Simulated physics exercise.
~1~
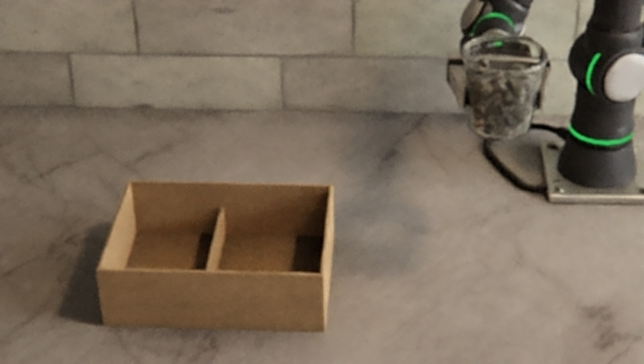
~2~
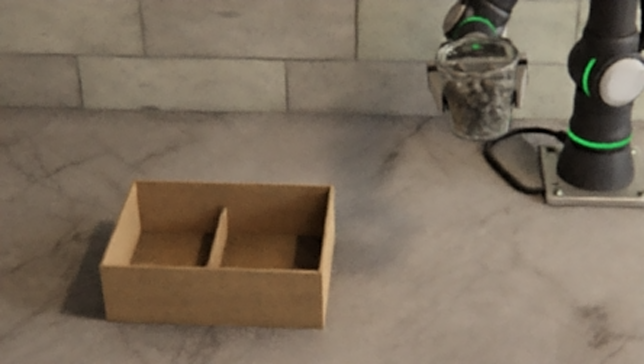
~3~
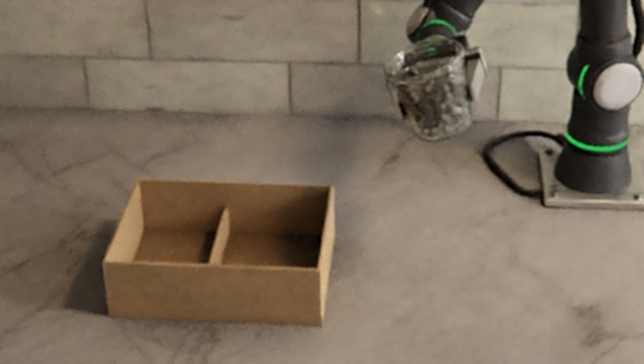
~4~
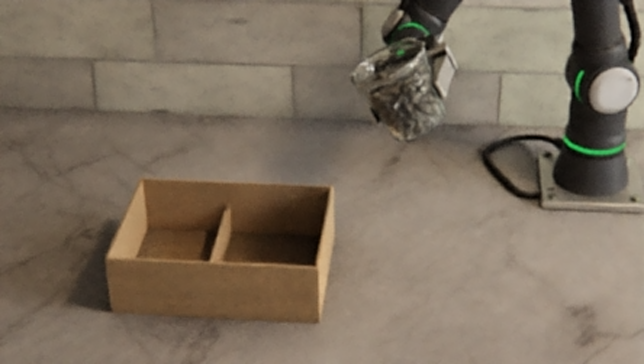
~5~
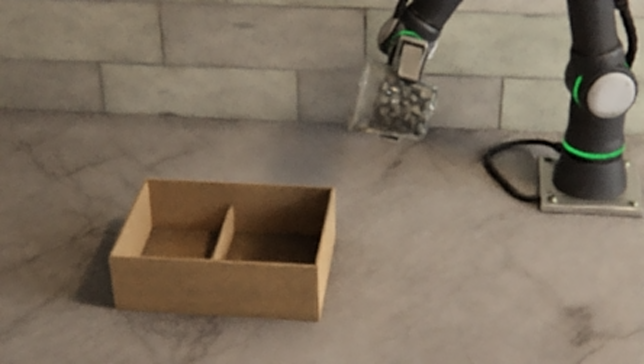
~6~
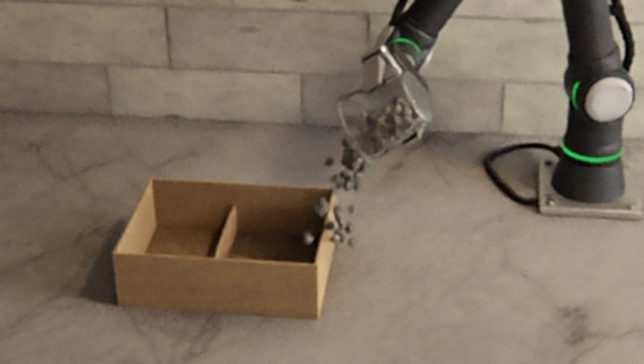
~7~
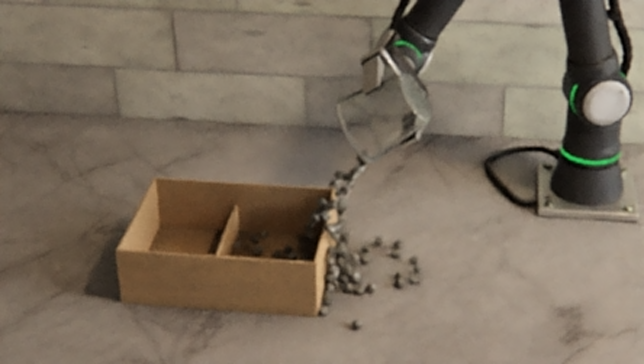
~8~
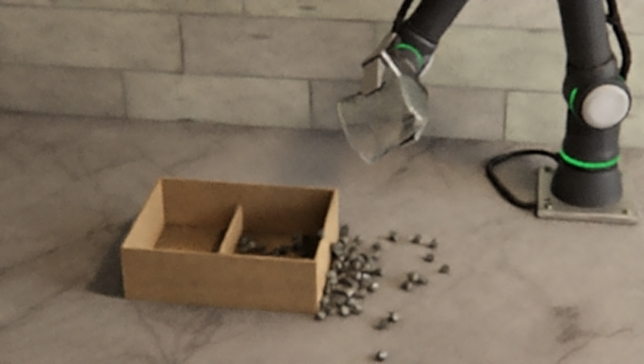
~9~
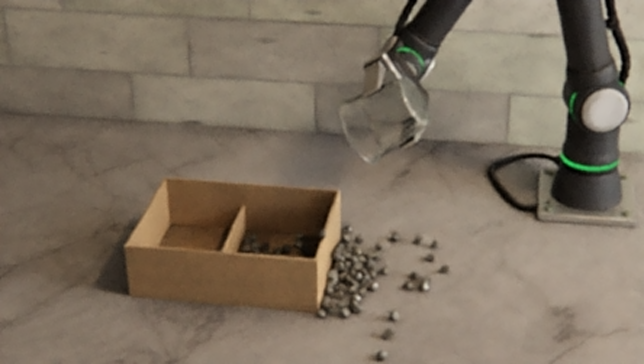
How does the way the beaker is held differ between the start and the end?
At the start the robot arm holds the beaker upright with pebbles inside. At the end the beaker is turned upside down.
A robot arm moves a beaker left and tips it, spilling most pebbles beside the box.
